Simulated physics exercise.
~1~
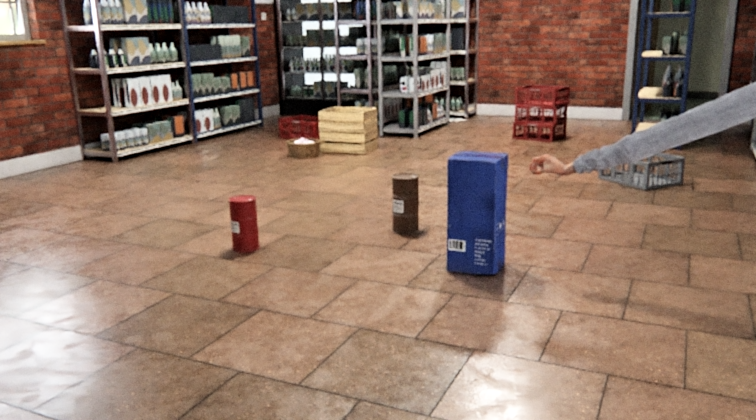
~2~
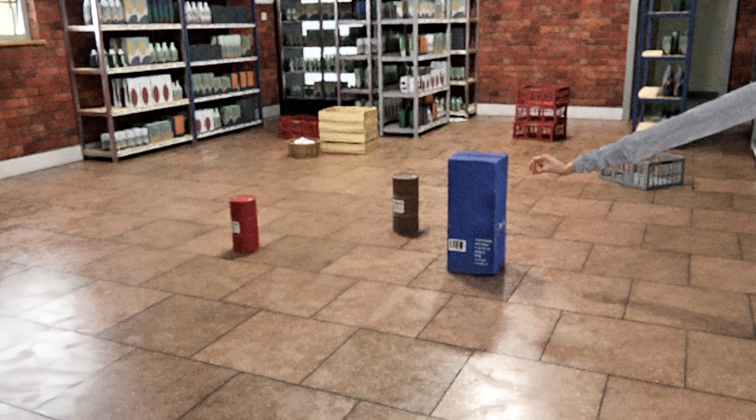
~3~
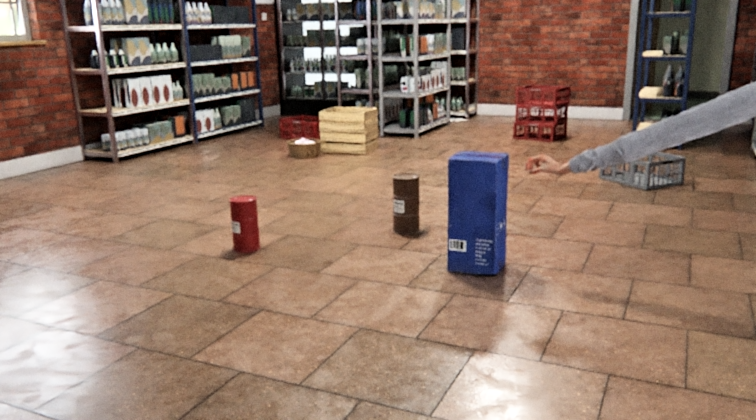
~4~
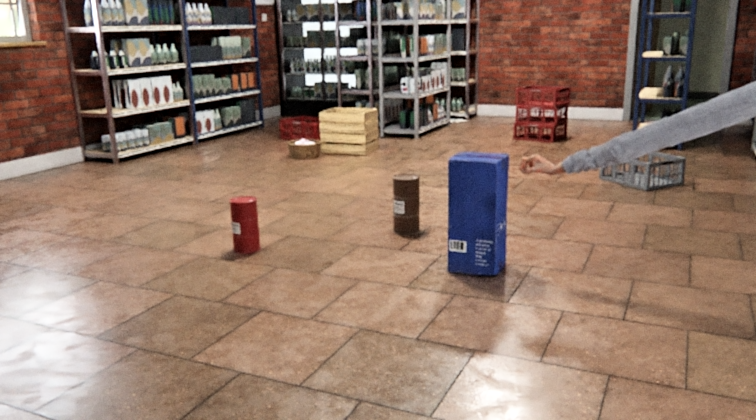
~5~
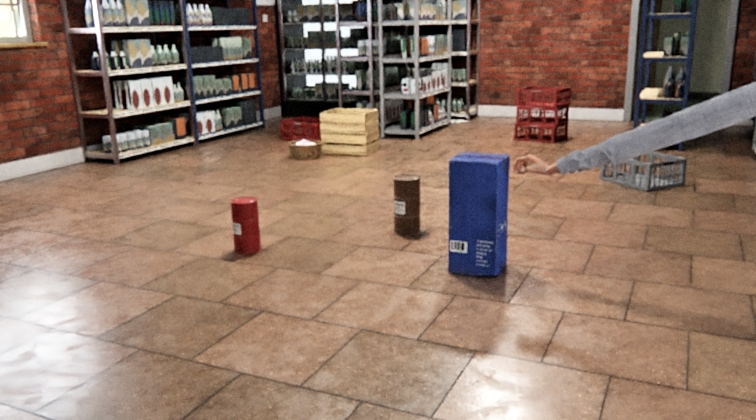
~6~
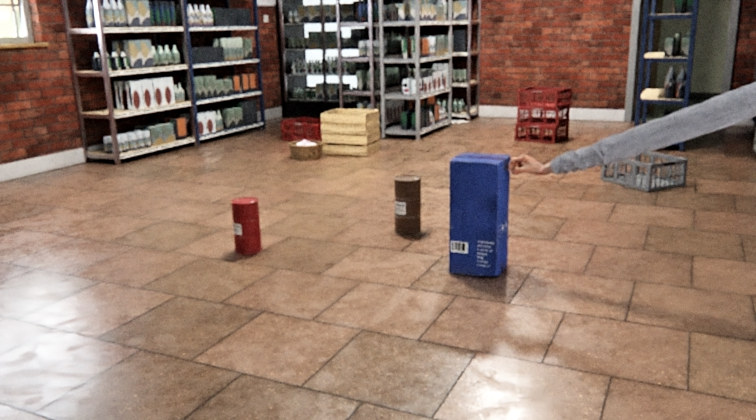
A hand on an outstretched arm at the right moves slightly left toward the upper side of a tall blue box, which stays practically still, as do the red and brown cylinders standing to its left on the tiled floor.
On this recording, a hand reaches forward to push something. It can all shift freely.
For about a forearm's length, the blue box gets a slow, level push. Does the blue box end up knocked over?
Most likely it will be upended.
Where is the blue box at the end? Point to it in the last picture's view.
At about (400, 237).
Then, 0.30 s later than the last frame, blue box tilted by 10° near (469, 210).
Then, 0.80 s later than the last frame, blue box tilted by 34° near (445, 208).
Then, 1.00 s later than the last frame, blue box tilted by 56° near (424, 214).
Then, 1.10 s later than the last frame, blue box on its side near (409, 227).
When it is over, lying over on the floor, blue box. End places, in pixels of the last picture, blue box near (400, 237).
